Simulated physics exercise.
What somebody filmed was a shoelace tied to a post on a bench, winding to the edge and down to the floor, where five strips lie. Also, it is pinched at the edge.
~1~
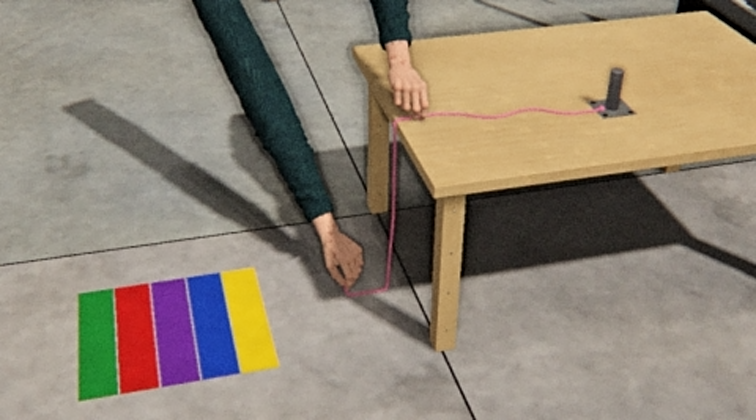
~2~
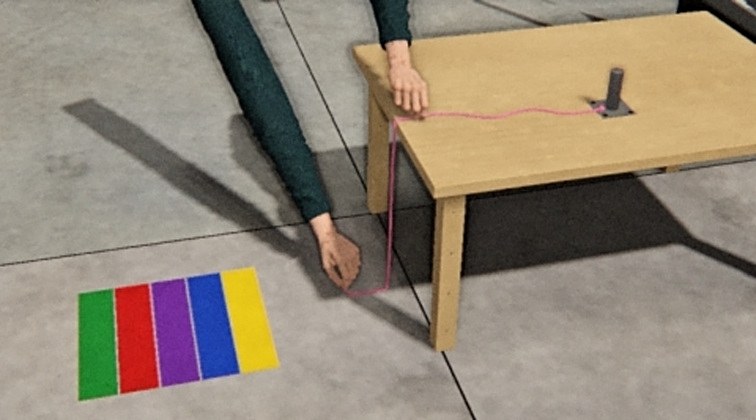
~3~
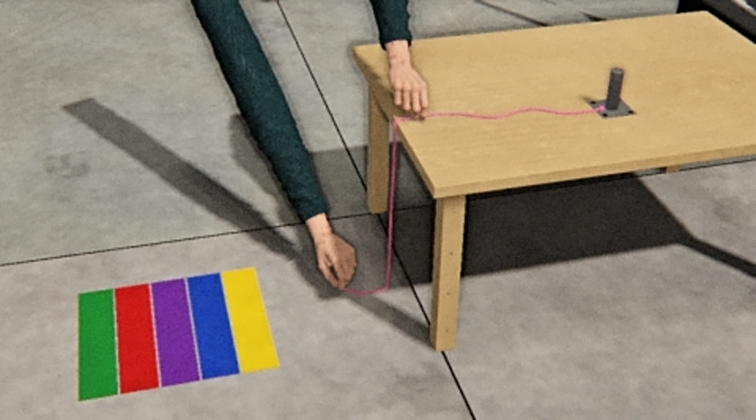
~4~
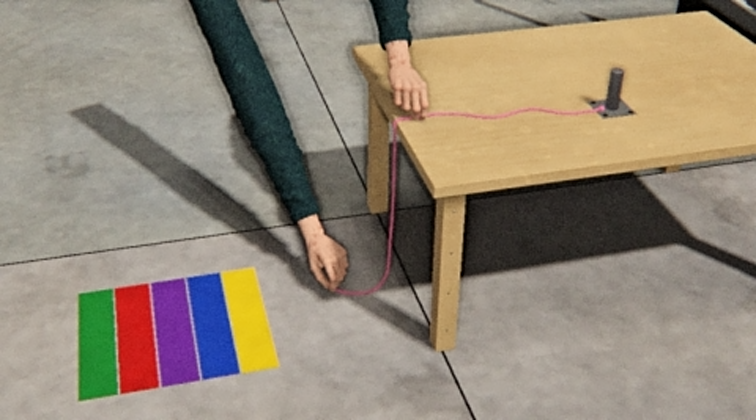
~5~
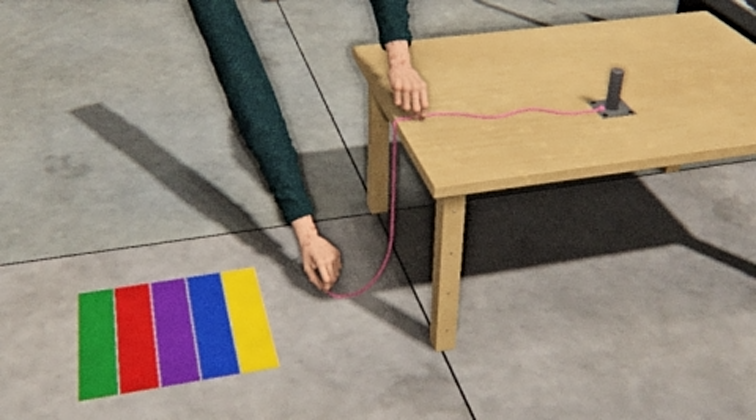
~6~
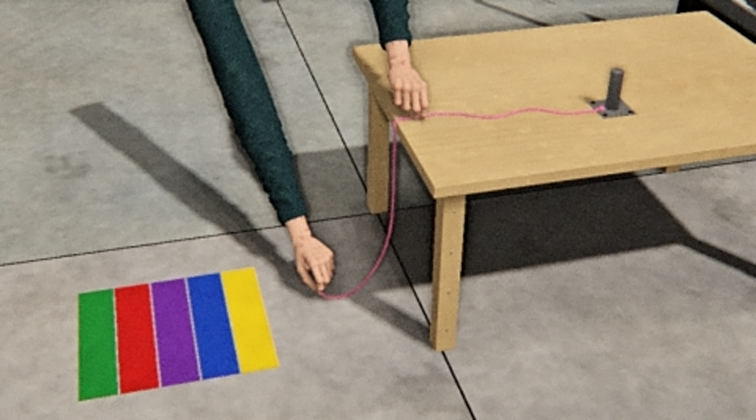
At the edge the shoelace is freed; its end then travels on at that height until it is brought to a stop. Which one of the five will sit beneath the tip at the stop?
The blue strip will.
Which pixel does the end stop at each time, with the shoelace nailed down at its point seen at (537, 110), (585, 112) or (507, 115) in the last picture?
Roughly (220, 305), (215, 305) and (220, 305), in that order.
Early on, end near (281, 295); short of the strips.
Midway, end near (240, 301); over yellow.
At the end of the slack, end near (215, 305); over blue. Over blue.
